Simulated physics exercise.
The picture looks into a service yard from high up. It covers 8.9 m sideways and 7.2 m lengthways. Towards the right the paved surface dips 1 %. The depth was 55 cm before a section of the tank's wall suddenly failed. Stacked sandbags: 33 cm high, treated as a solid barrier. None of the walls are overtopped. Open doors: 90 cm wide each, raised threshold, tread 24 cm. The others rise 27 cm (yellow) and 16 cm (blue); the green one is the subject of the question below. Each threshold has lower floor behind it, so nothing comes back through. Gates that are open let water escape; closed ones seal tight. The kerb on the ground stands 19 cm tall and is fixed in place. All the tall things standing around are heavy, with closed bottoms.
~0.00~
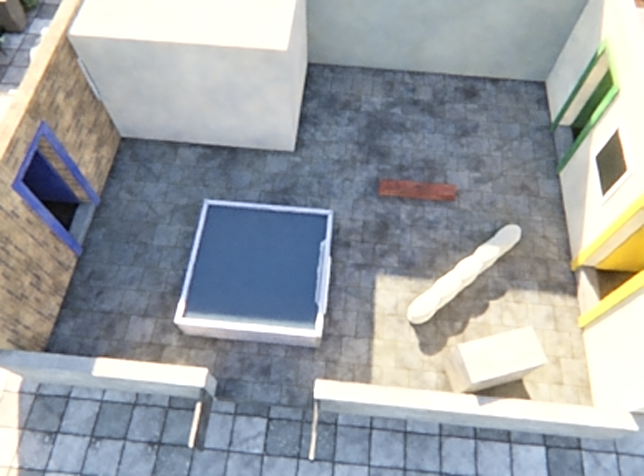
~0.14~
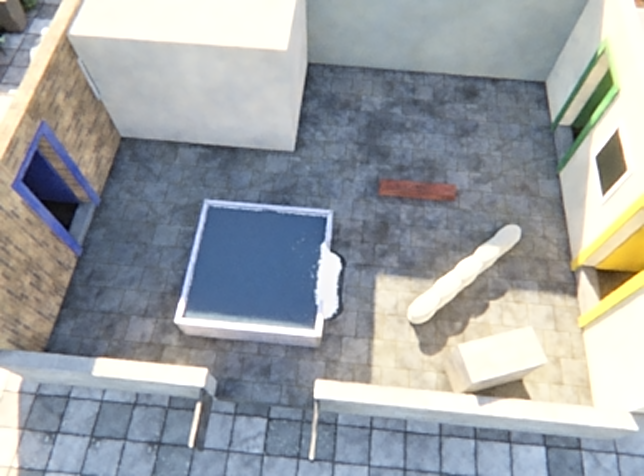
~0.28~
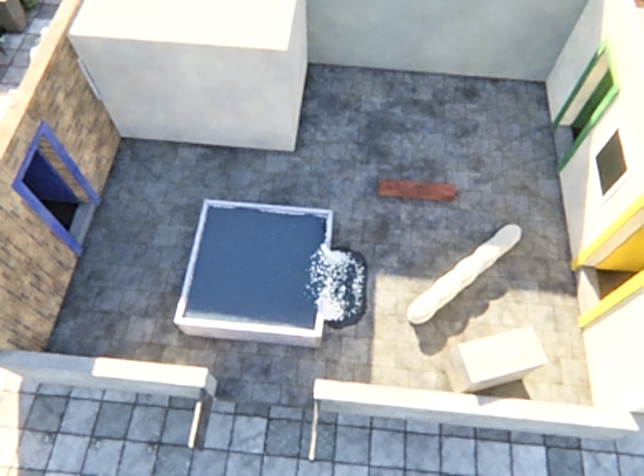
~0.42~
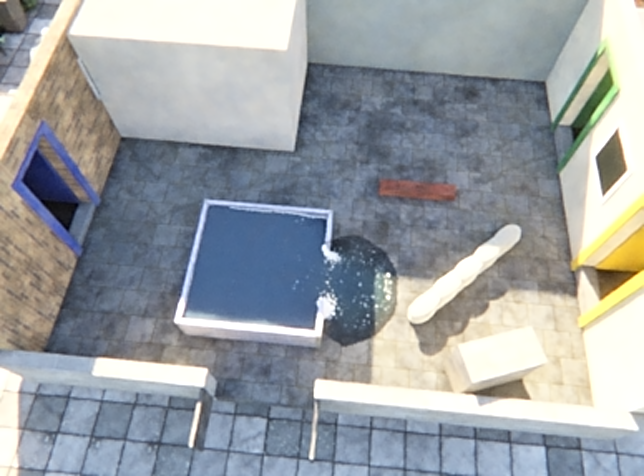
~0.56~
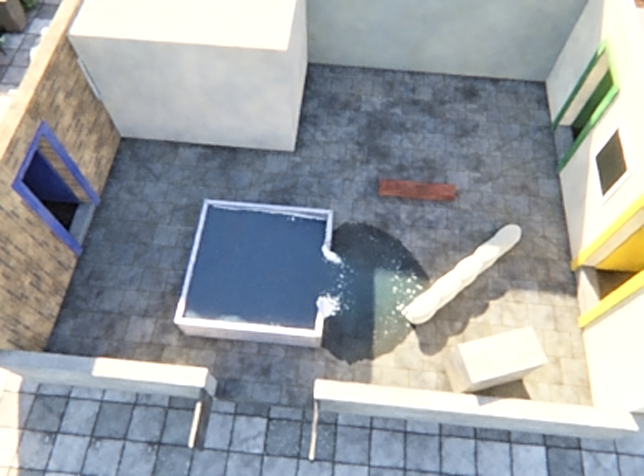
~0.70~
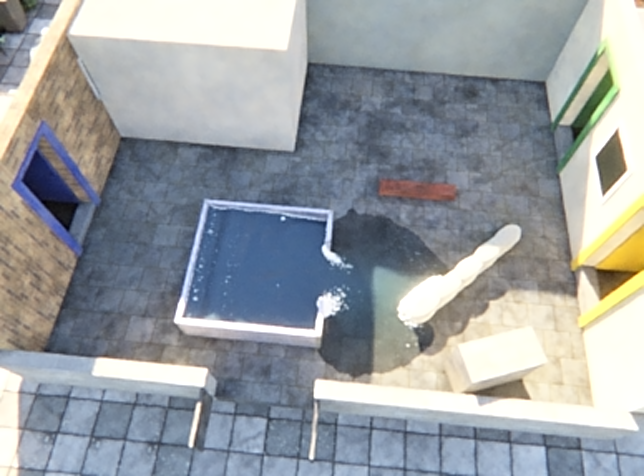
In a paved yard seen from above, water bursts through the right side of a square tank and spreads across the floor in a widening dark patch, reaching the near end of a long pale barrier.
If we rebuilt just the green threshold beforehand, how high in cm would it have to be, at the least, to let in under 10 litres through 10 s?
I would say 14 cm at minimum.
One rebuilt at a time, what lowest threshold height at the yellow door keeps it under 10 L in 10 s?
Yellow: Roughly 7.5 cm.
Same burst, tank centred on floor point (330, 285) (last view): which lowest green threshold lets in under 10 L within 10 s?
15 cm, give or take.
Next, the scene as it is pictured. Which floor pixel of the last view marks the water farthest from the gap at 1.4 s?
Front tip: Approx. (507, 223) px.
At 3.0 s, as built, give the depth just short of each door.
Lab note, cm: Yellow 3; blue 0; green 18.
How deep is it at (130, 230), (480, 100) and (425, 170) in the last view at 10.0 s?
Some 0, 8 and 3 cm.
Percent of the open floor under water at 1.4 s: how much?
Close to 15 per cent is wet.
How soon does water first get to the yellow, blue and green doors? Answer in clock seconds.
Arrival: Yellow 2.6 s, blue not within the 10 s, green 2.2 s.
After 1.4 s water covers 15 % of the floor, deepest (35 cm) near (328, 286); it has not reached the green door.
After 3.0 s water covers 35 % of the floor, deepest (26 cm) near (443, 404); 18 cm at the green door, 0 litres in over its 26 cm threshold.
After 10.0 s water covers 80 % of the floor, deepest (12 cm) near (525, 136); 10 cm at the green door, 0 litres in over its 26 cm threshold.
At the green door as built, the water arrived by 2.3 s and peaked near 19 cm at 2.8 s.
With a threshold of 12 cm, 23 litres would have come in within the 10 s; with 16.5 cm, 3 litres. So under 10 litres takes about 14 cm.
